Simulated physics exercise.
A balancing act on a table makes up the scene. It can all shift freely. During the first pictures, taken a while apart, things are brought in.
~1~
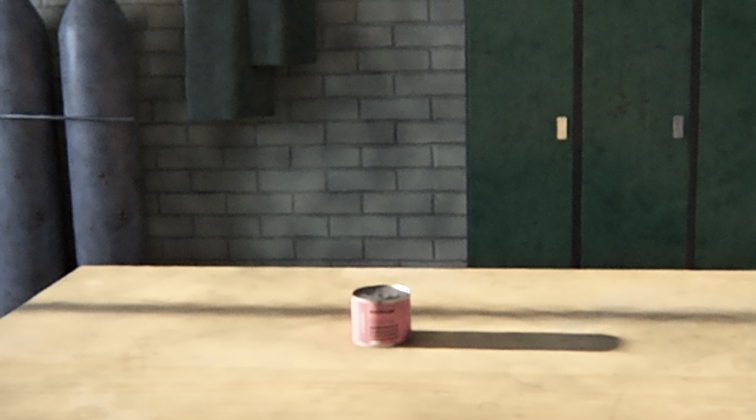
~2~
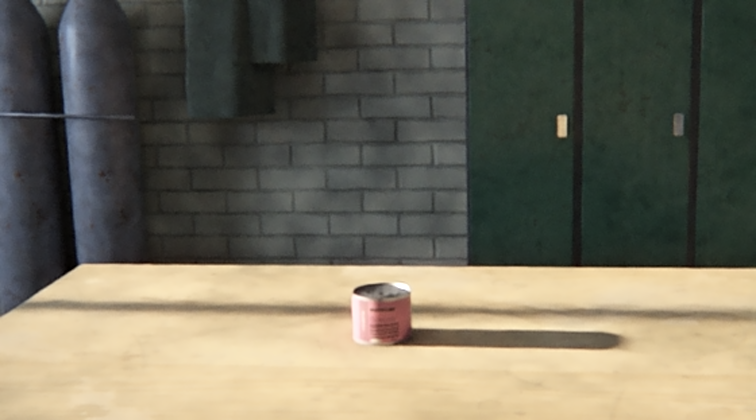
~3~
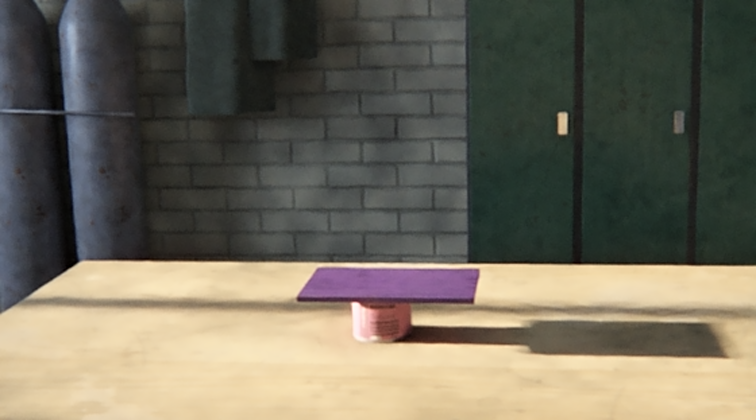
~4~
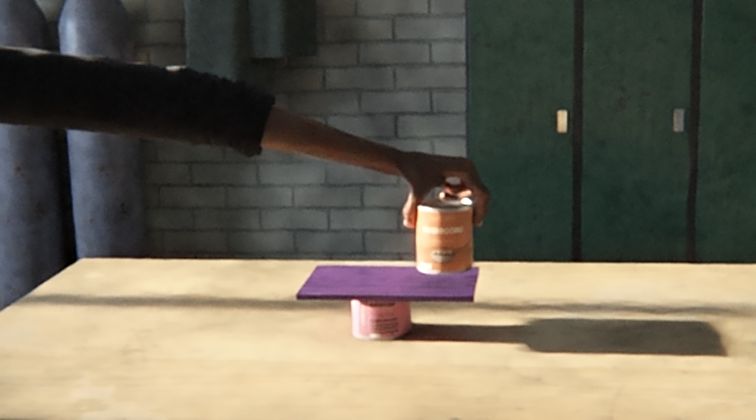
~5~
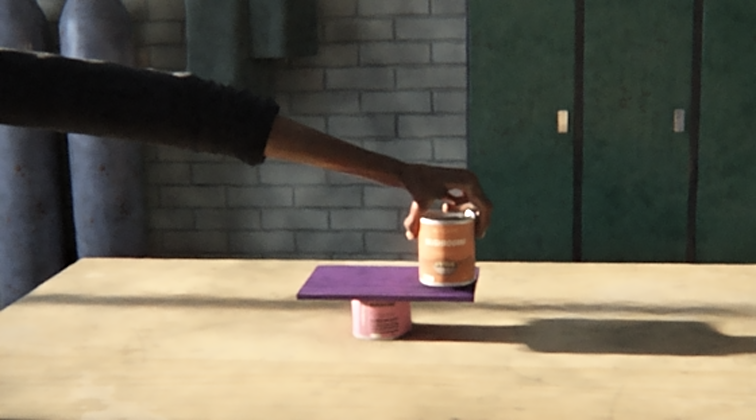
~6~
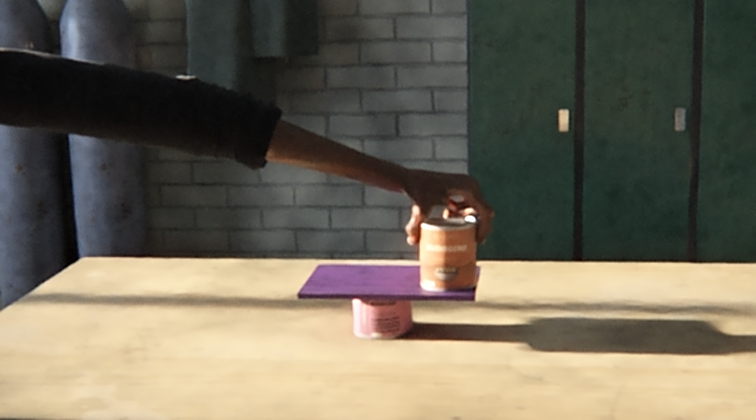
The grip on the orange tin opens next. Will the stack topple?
Yes, it topples.
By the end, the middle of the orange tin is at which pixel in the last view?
Near (537, 327).
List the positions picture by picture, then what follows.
In the first picture, the last thing is not in view yet.
In the second picture, the last thing is not in view yet.
In the third picture, the last thing is not in view yet; purple board (392, 284).
The fourth picture shows still above its spot; orange tin (445, 235); purple board (391, 282).
The fifth picture shows still above its spot; orange tin (447, 247); purple board (391, 282).
The sixth picture shows set down, still held; orange tin (449, 253); purple board (392, 281).
Then, 0.30 s after the last picture, orange tin now fallen; purple board tipped 40° from how it was.
Then, 0.40 s after the last picture, purple board tipped 48° from how it was.
Then, 0.60 s after the last picture, purple board tipped 31° from how it was.
Then, 1.30 s after the last picture, purple board tipped 3° from how it was.
At rest, fallen, orange tin; the other 2 in place. Seen from the same camera at the end, orange tin near (537, 327). The stack loses its balance.
